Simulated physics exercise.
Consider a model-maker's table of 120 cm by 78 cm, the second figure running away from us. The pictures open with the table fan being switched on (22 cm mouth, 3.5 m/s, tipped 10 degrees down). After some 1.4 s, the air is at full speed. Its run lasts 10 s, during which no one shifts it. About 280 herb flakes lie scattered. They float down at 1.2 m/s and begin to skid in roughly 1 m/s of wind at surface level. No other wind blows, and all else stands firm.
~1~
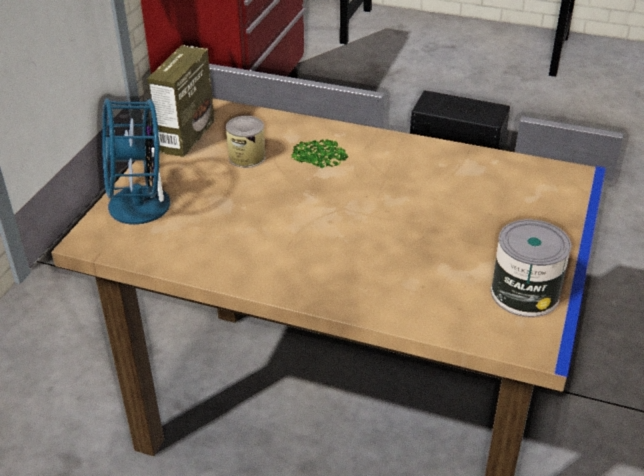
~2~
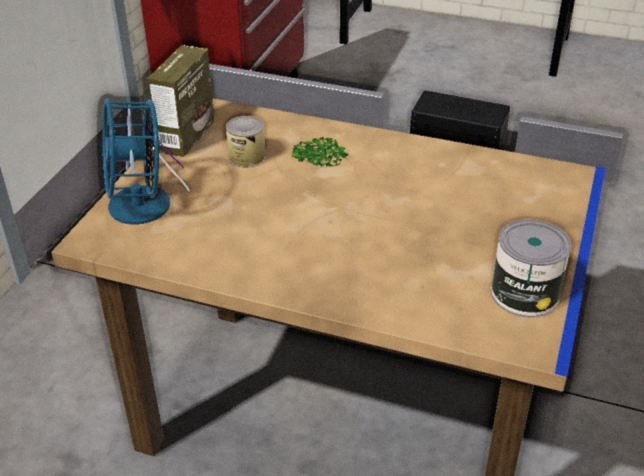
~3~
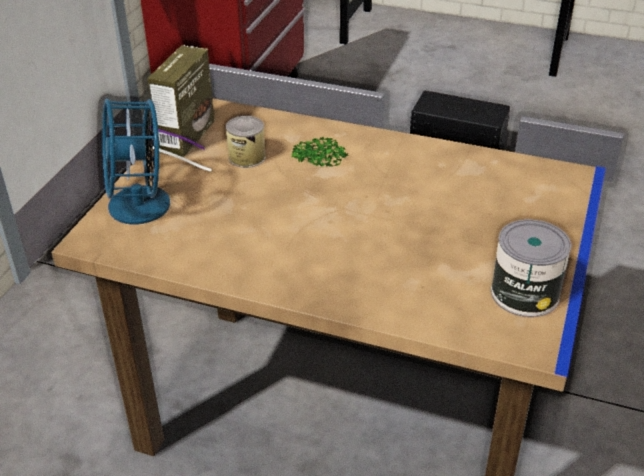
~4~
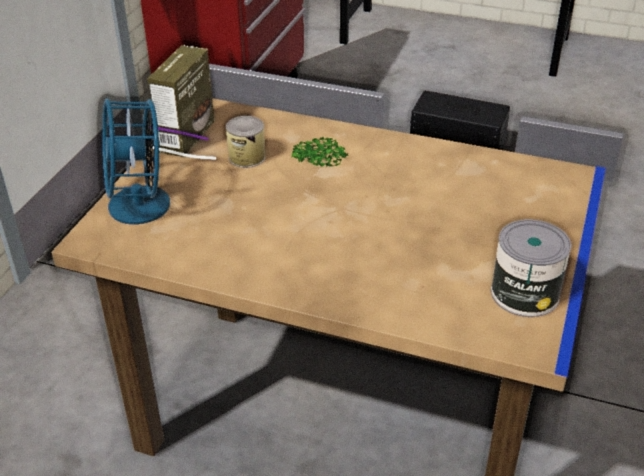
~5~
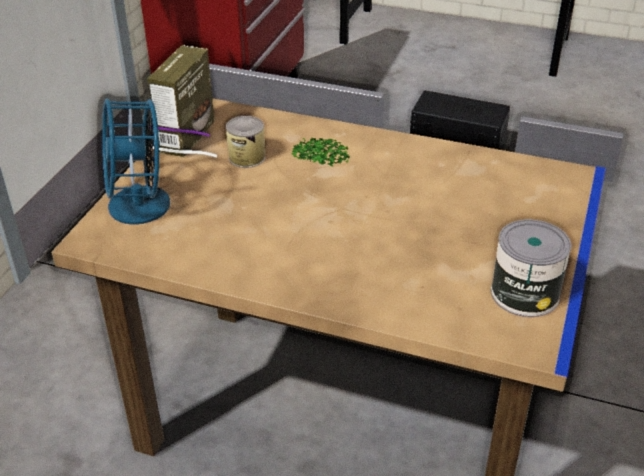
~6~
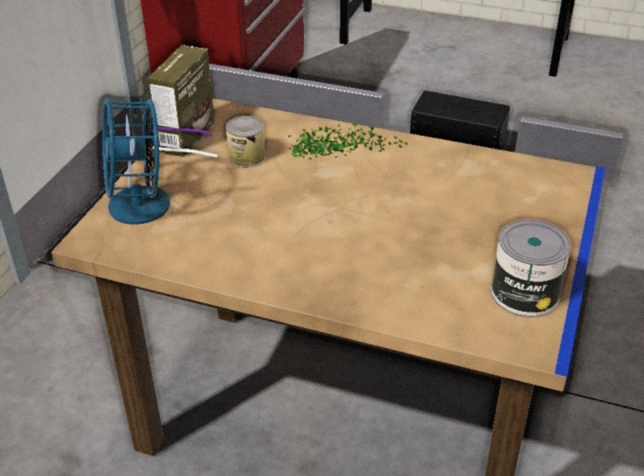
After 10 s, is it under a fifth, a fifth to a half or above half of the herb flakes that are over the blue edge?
Most likely a share below one fifth.
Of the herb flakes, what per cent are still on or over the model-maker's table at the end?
I'd say close to 10 percent.
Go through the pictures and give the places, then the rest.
The middle of the herb flakes is near (317, 154), none has stirred yet and the mouth of the table fan is at (130, 149), in the first picture.
The middle of the herb flakes is near (317, 152), none has stirred yet and the blue edge is centred on (589, 258), in the second picture.
The middle of the herb flakes is near (317, 152), none has stirred yet, the top of a tin is at (245, 126) and the top of a carton is at (178, 63), in the third picture.
The middle of the herb flakes is near (317, 152) and none has stirred yet, in the fourth picture.
The middle of the herb flakes is near (321, 152), the farthest in sight from the table fan is at (347, 149) and about 20 % have left their places, in the fifth picture.
The middle of the herb flakes is near (326, 143), the farthest in sight from the table fan is at (406, 144) and about 65 % have left their places, in the sixth picture.
Then, 0.9 s after the last picture, 0 % are over the blue edge; the middle of those still in play is near (326, 145); 24 % have settled or left.
Then, 2.1 s after the last picture, 0 % are over the blue edge; the middle of those still in play is near (322, 143); 45 % have settled or left.
Then, 4.4 s after the last picture, 0 % are over the blue edge; the middle of those still in play is near (335, 133); 77 % have settled or left.
Then, 8.9 s after the last picture, at the end, 1 % are over the blue edge.
